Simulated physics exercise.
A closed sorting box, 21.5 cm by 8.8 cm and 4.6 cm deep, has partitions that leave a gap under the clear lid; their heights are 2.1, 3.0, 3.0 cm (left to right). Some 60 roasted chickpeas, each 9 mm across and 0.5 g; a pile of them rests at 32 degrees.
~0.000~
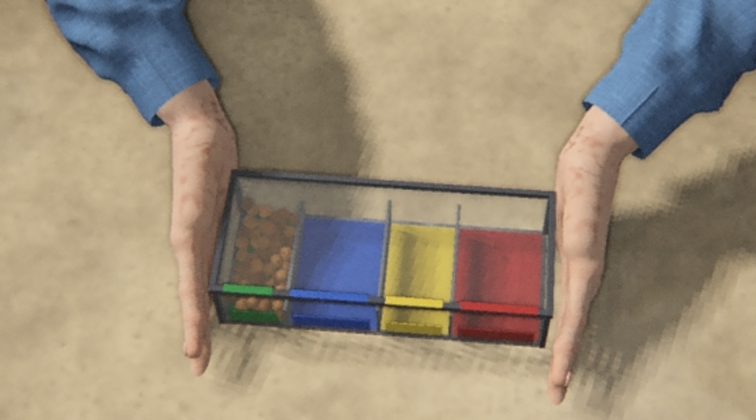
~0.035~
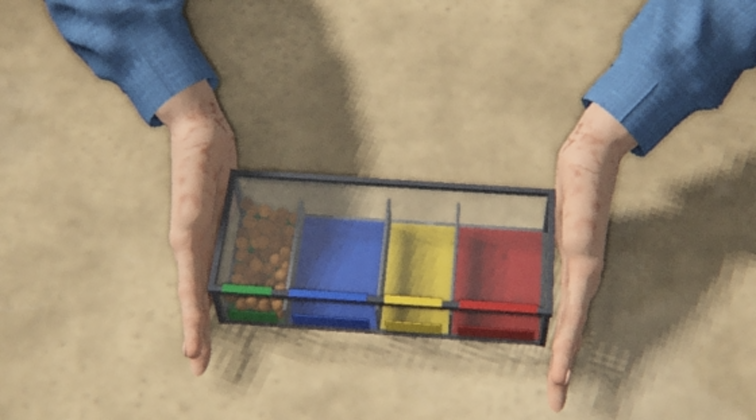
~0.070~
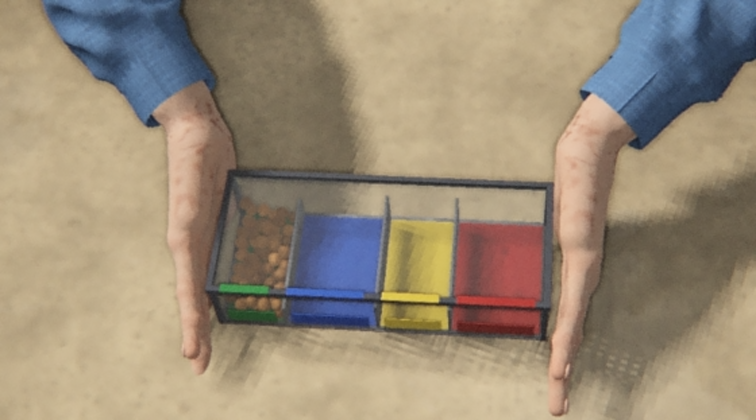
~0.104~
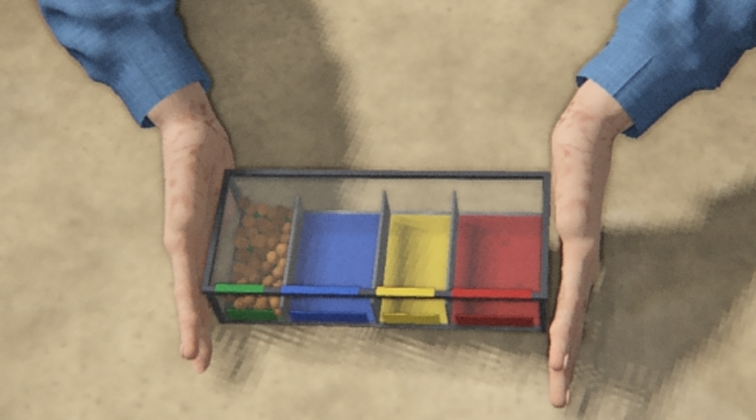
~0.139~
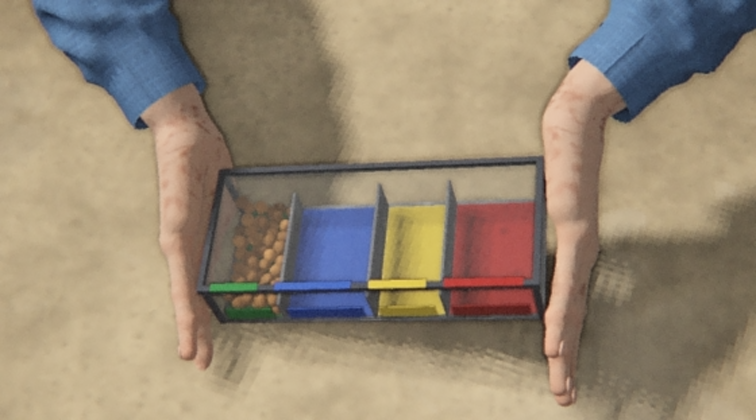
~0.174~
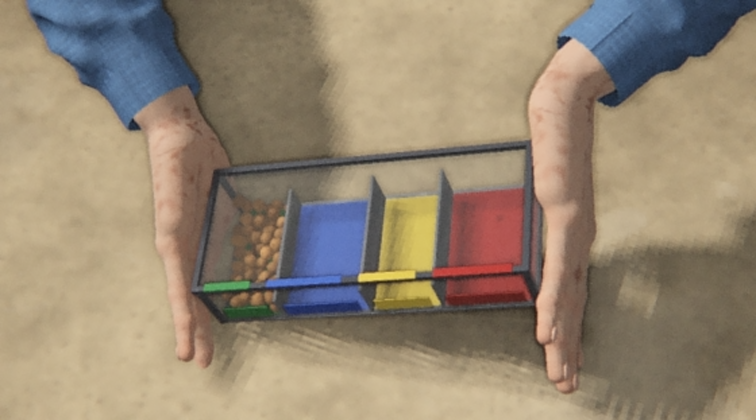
At the start, two hands in blue sleeves hold a clear-lidded box with green, blue, yellow and red sections, small round brown pieces piled in the green one at left. The hands then tilt the box gradually, raising its right side, while the pieces stay in the green section.
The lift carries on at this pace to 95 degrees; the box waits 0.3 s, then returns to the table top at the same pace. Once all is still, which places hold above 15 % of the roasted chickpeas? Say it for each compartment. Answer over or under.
Red: Under, blue: Under, green: Over, yellow: Under.
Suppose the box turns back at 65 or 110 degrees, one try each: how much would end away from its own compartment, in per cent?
Some 0 and 0 per cent.
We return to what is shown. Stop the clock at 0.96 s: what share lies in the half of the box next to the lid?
Some 40 per cent.
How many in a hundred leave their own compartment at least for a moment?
Some 0 per cent.
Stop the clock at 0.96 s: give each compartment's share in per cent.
Red 0; blue 0; green 100; yellow 0.
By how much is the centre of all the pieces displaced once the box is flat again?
Some 0.5 cm.
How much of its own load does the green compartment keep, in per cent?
About 100 per cent.
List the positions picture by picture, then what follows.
Box tilt 0 degrees, front corners at (216, 287) and (547, 312); green 100 %, in the first frame.
Box tilt 1 degrees, front corners at (215, 287) and (546, 310), in the second frame.
Box tilt 3 degrees, front corners at (213, 287) and (544, 304), in the third frame.
Box tilt 6 degrees, front corners at (209, 288) and (541, 294), lowest corner left front, in the fourth frame.
Box tilt 11 degrees, front corners at (204, 288) and (534, 281), lowest corner left front, in the fifth frame.
Box tilt 16 degrees, front corners at (199, 288) and (523, 267), lowest corner left front; green 100 %. The box's pace is about 135 degrees a second, in the sixth frame.
Then, at 0.96 s, tilt 95 degrees; green 100 %.
Then, at 1.49 s, tilt 52 degrees; green 100 %.
After 2.08 s, tilt 0 degrees; green 100 %.
By 2.6 s all is still; red 0 %, blue 0 %, green 100 %, yellow 0 %.
